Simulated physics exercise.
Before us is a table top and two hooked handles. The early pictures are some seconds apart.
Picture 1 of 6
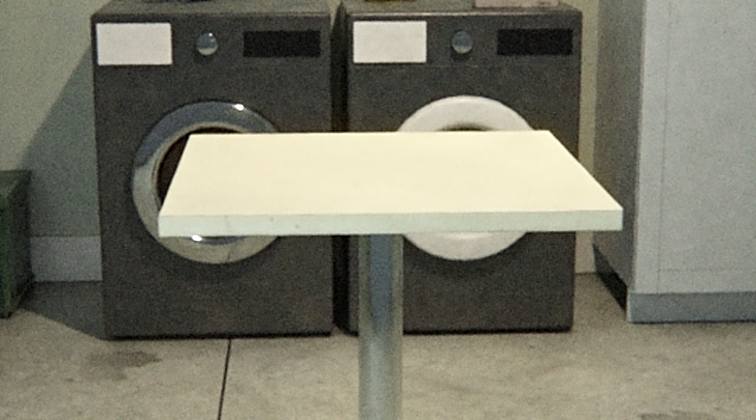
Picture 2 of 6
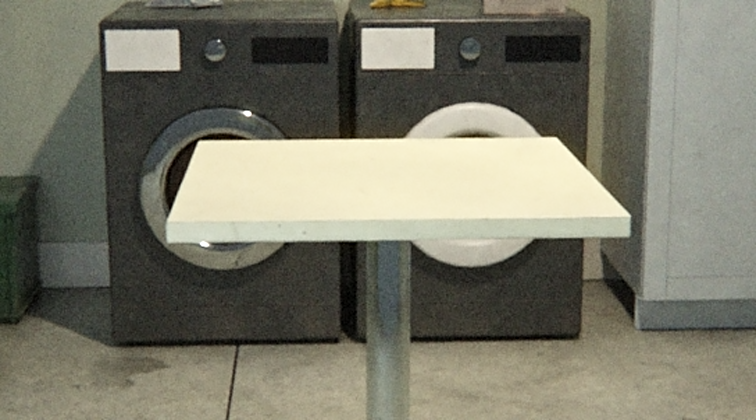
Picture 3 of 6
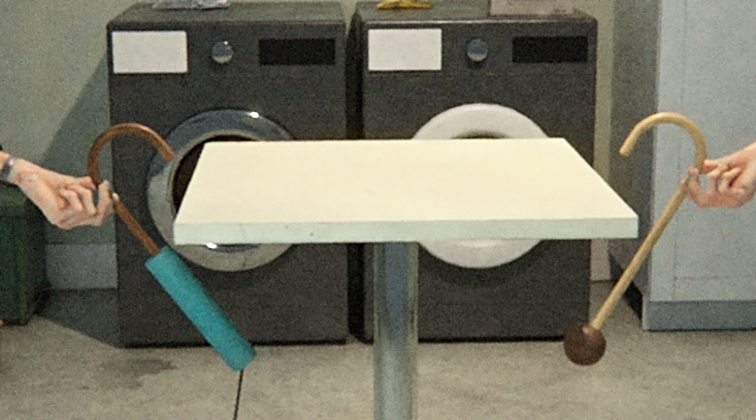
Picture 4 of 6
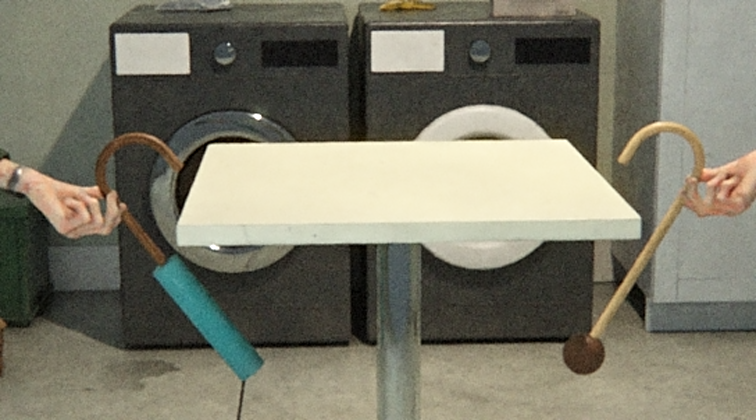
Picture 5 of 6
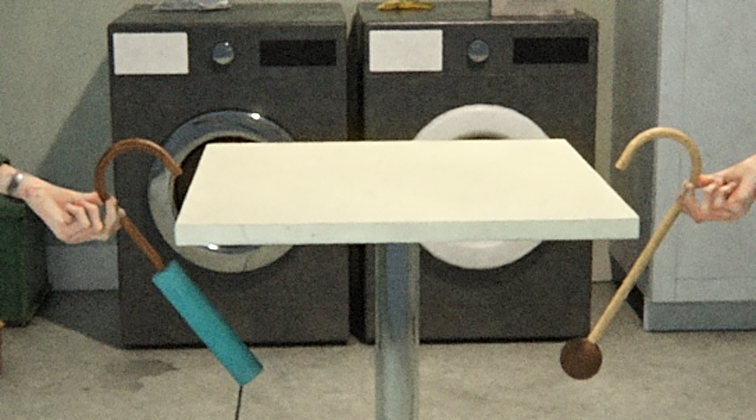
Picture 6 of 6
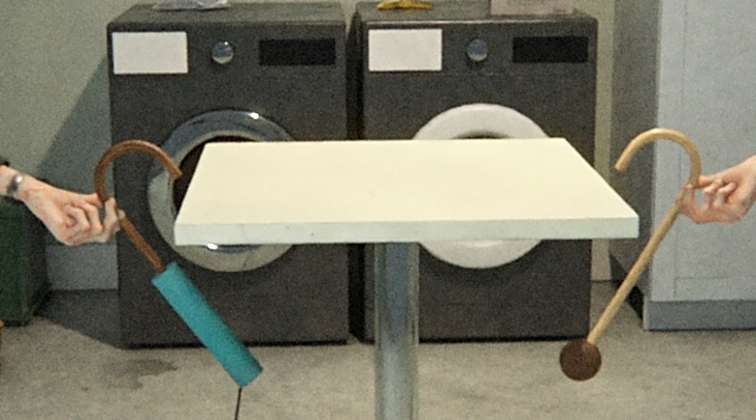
At first, a pale table stands alone before two dark front-loading machines. Then a hand at the left holds a hooked handle with a turquoise lower part, and a hand at the right holds one with a round brown end. Both objects shift slightly, then stay nearly still, still held.
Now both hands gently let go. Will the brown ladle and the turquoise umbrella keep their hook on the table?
The brown ladle goes down. The turquoise umbrella goes down.
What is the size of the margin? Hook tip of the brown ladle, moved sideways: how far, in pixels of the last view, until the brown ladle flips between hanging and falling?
Around 24 pixels, leftwards.
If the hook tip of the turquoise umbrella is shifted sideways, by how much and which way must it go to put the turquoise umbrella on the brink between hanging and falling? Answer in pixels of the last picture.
16 pixels right, about.
Then, 0.34 s on from there, brown ladle at the bottom; turquoise umbrella at the bottom.
Then, 0.58 s on from there, brown ladle on its way down; turquoise umbrella at the bottom.
Then, 1.78 s on from there, brown ladle at the bottom; turquoise umbrella at the bottom.
In the end, the brown ladle slips off; the turquoise umbrella slips off.
